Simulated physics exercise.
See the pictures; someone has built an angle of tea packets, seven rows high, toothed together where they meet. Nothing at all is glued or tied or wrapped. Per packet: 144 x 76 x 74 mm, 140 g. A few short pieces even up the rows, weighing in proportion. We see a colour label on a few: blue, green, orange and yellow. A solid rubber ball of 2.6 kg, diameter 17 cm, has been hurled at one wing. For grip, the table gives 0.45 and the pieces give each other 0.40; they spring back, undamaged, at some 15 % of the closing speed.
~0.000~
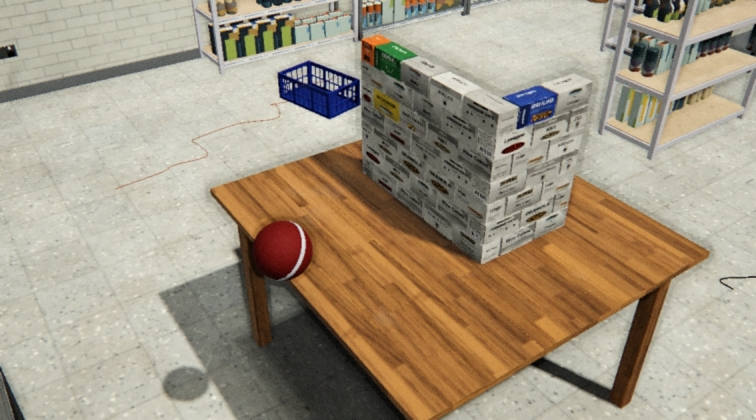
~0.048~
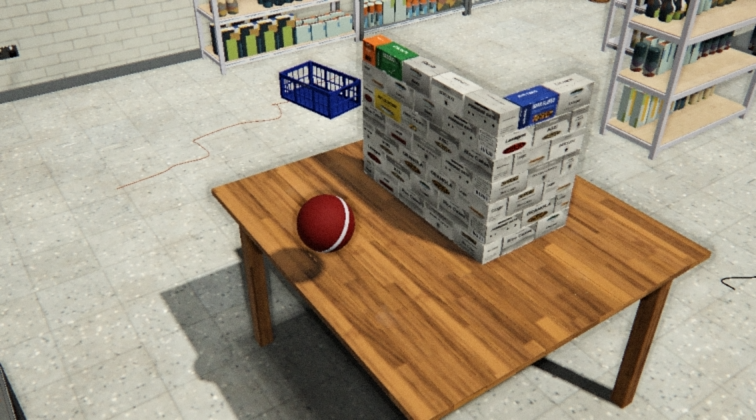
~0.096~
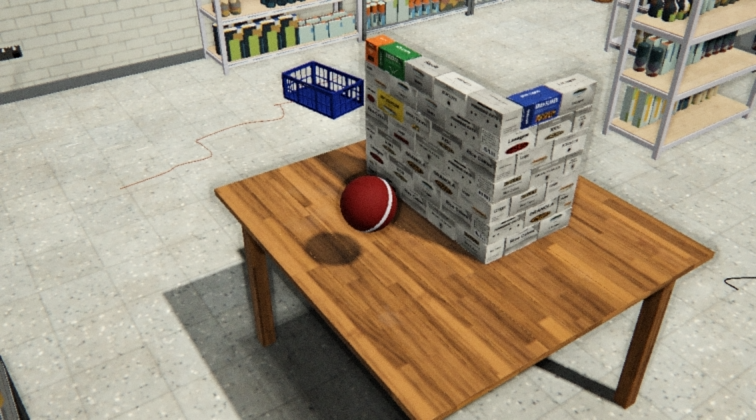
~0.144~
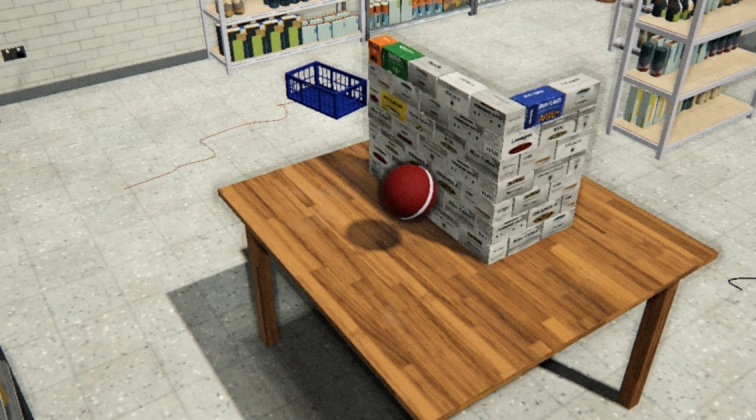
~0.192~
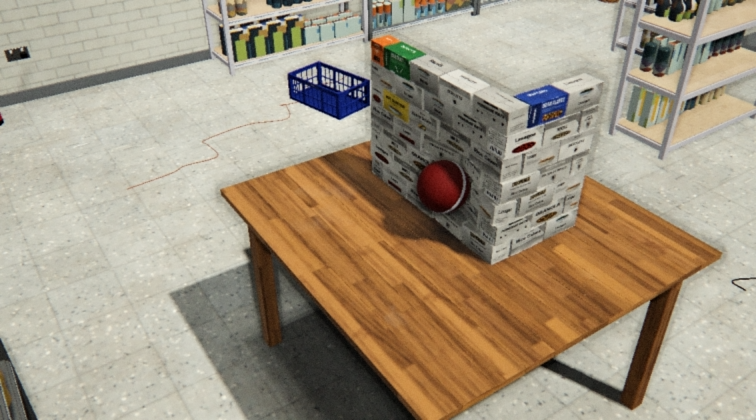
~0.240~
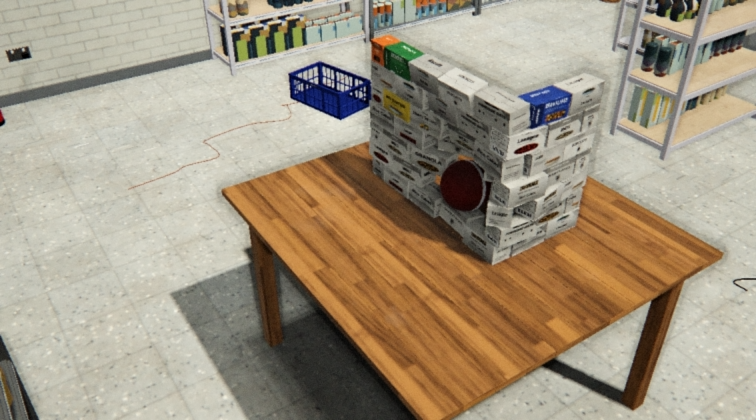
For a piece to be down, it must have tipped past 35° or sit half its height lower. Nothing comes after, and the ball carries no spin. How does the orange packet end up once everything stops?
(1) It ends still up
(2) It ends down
The answer is 1.
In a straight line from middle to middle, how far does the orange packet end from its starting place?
I'd put it at near 1 cm.
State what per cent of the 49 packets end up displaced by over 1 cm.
It works out to 75 percent.
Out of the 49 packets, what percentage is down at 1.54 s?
55 per cent at that moment.
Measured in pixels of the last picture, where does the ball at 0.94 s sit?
Check around pixel (604, 181).
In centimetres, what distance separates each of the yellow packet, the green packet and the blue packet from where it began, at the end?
Displacements: Yellow = 0, green = 0, blue = 64 (cm).
Around 0.52 s, ball still moving; 7 of the 49 packets down; orange packet displaced 14 mm; blue packet tipped 21°.
Around 0.94 s, ball still moving; 16 of the 49 packets down; orange packet displaced 14 mm; blue packet on its side.
Around 1.54 s, ball still moving; 26 of the 49 packets down; orange packet displaced 15 mm; blue packet on its side.
Finally (2.3 s), ball rolling away; 26 of the 49 packets down; orange packet displaced 15 mm; blue packet on its side; green packet displaced 7 mm. Seen by the last camera, middles, orange packet near (383, 51), blue packet near (534, 152).
